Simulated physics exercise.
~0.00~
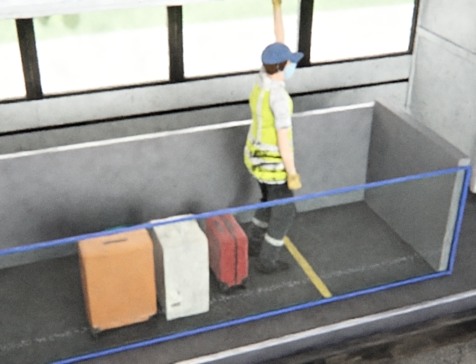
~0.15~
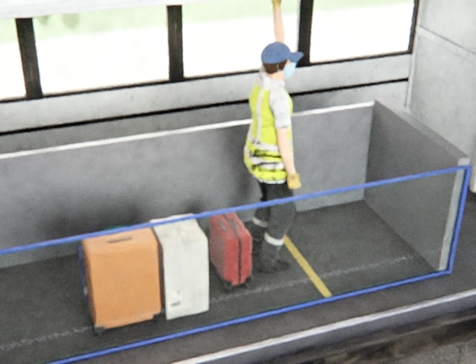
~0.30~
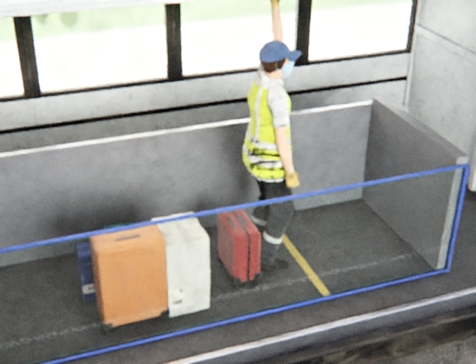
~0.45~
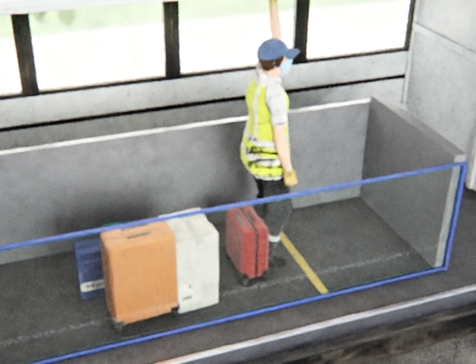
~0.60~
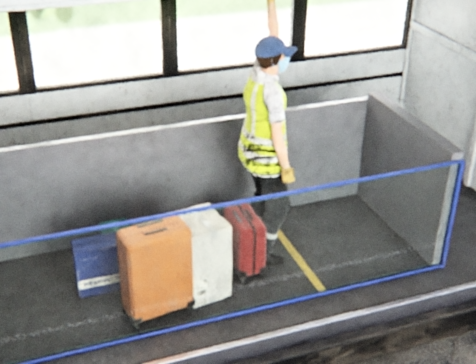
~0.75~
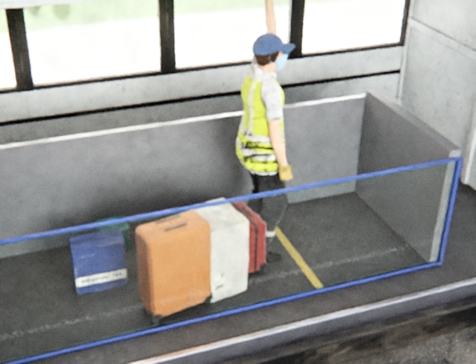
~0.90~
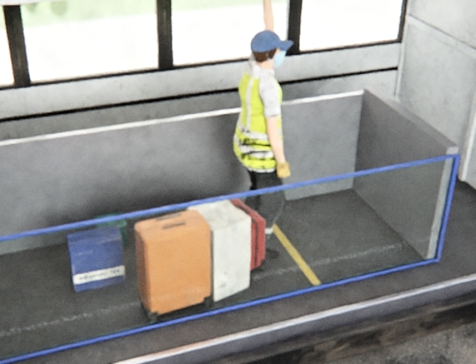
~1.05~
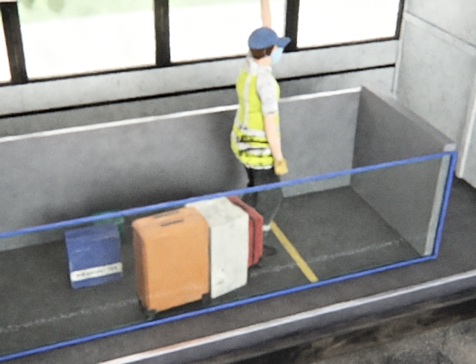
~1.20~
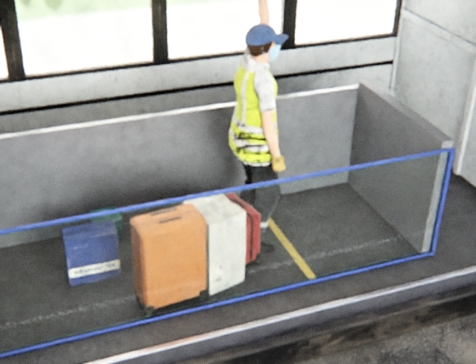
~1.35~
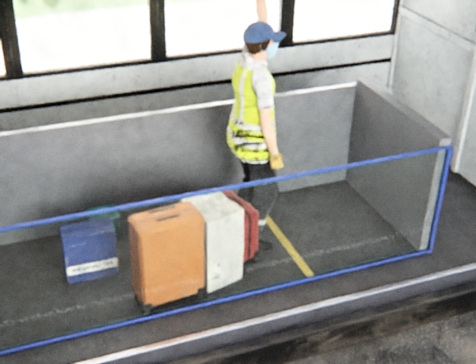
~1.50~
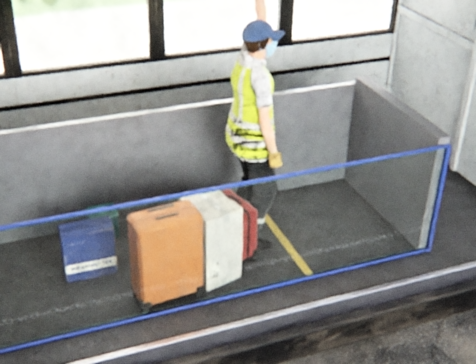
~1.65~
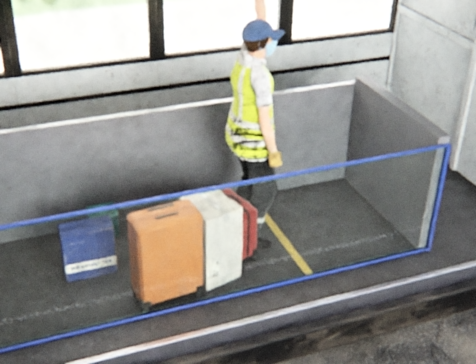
Three upright suitcases slide right past a blue box and stop short of the yellow line.
